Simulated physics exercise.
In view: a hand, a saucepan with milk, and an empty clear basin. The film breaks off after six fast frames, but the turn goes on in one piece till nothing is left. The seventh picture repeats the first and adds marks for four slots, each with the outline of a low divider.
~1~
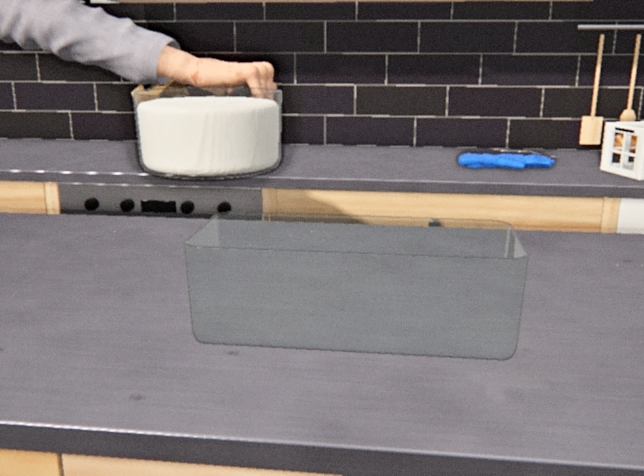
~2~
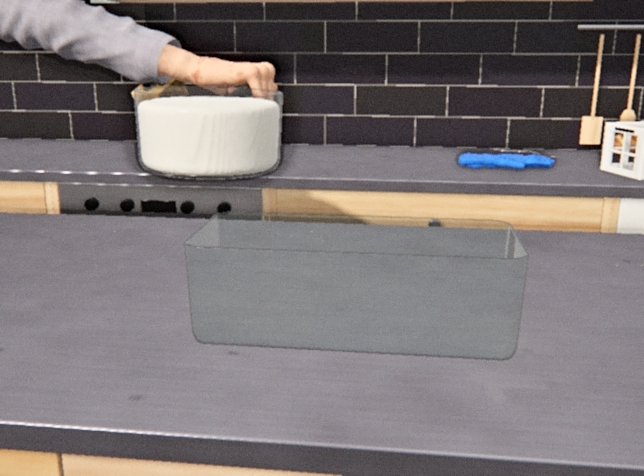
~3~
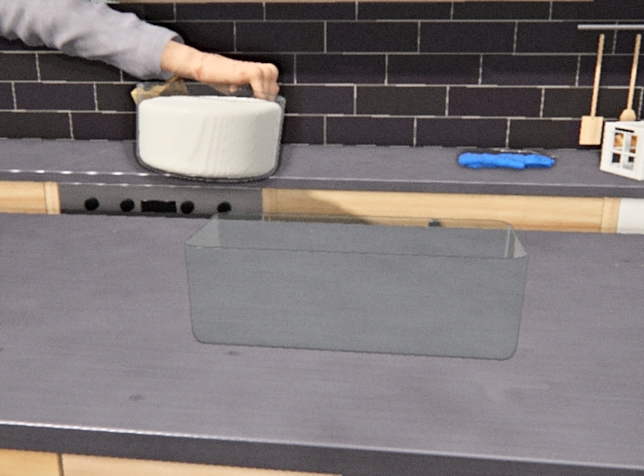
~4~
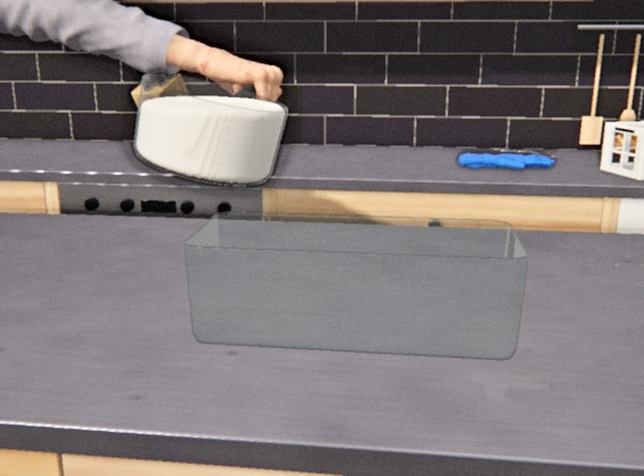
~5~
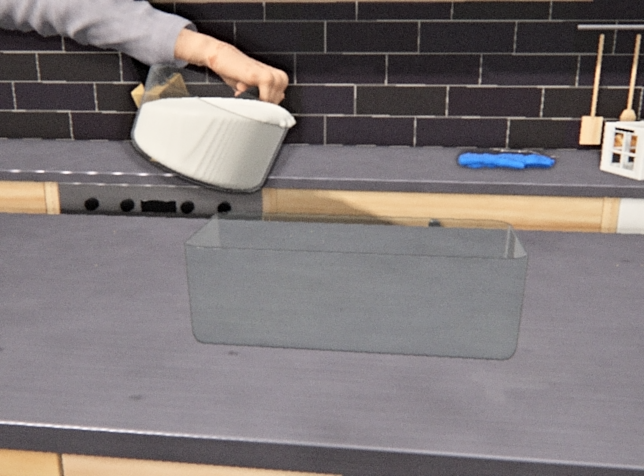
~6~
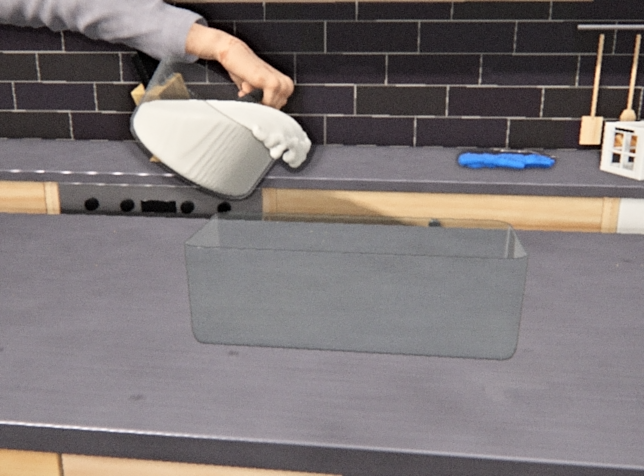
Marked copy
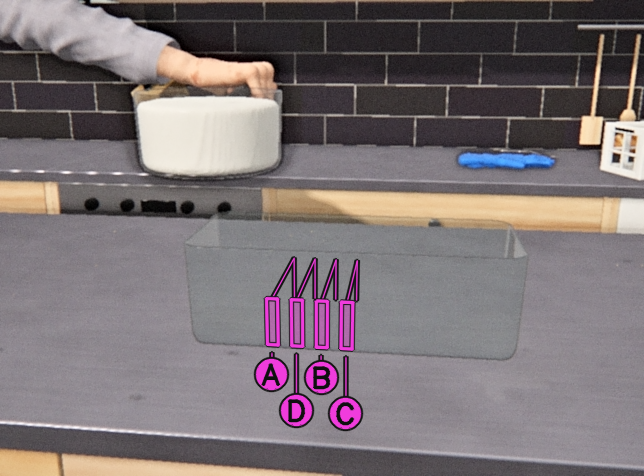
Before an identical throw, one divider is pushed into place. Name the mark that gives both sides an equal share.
The best position is B.
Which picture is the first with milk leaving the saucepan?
In picture 5.
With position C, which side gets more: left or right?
The left one.
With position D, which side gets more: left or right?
More ends on the right.
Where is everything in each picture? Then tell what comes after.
Upright, lip at (277, 91); basin from (194, 339) to (516, 357); nothing has left yet, in the first picture.
Upright, lip at (278, 93); nothing has left yet, in the second picture.
Tipped about 6°, lip at (281, 99); nothing has left yet, in the third picture.
Tipped about 14°, lip at (284, 110); nothing has left yet, in the fourth picture.
Tipped about 23°, lip at (286, 123); milk is over the lip, down to (291, 125), in the fifth picture.
Tipped about 35°, lip at (286, 139); milk is over the lip, down to (298, 161), in the sixth picture.
On the marked copy, A at (271, 352); B at (321, 355); C at (345, 357); D at (296, 354).
For position A, about 11 % ends left of the wall and 89 % right of it.
For position B, about 48 % ends left of the wall and 51 % right of it.
For position C, about 72 % ends left of the wall and 21 % right of it; 7 % is lost outside.
For position D, about 28 % ends left of the wall and 71 % right of it.
